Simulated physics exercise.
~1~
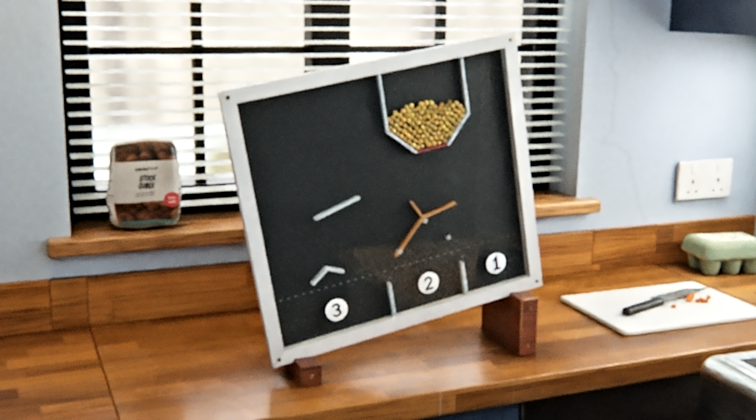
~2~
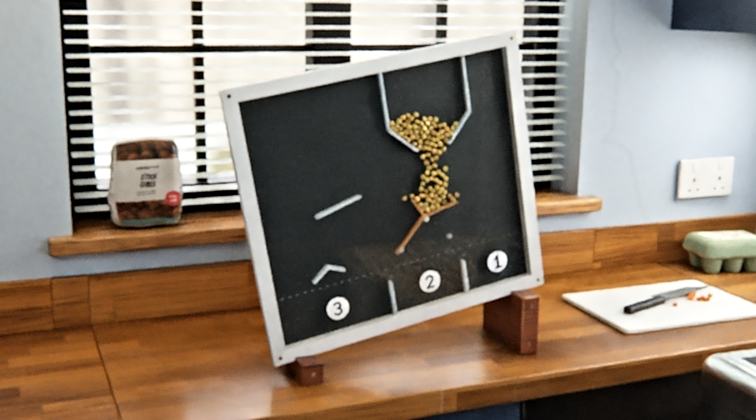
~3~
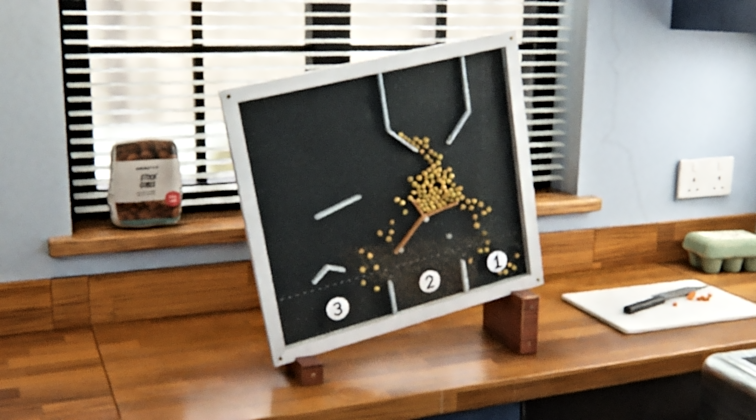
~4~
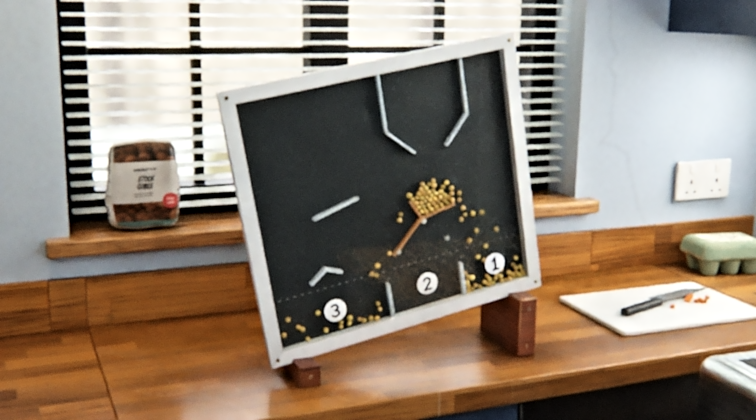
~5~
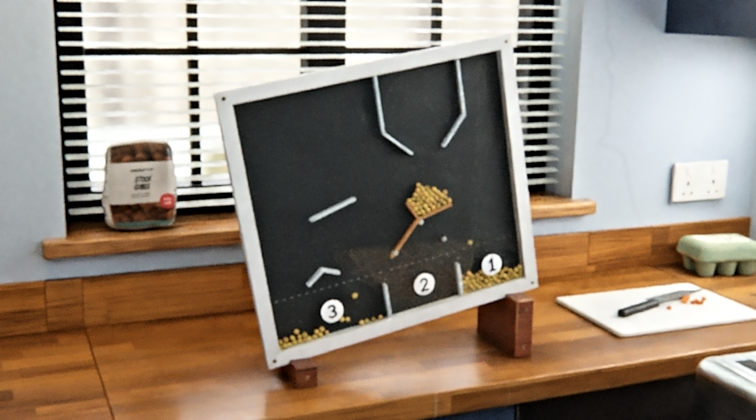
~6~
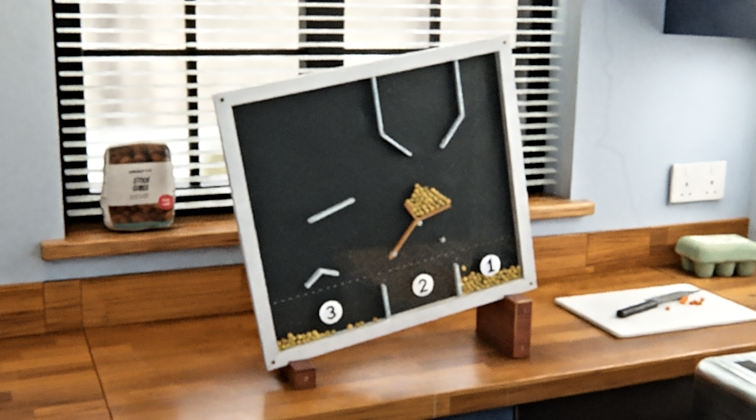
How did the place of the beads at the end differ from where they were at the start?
At the start they were all gathered in the hopper near the top of the board. By the end they were lower down and spread out, with a heap on the orange rocker and the rest in bins one and three.
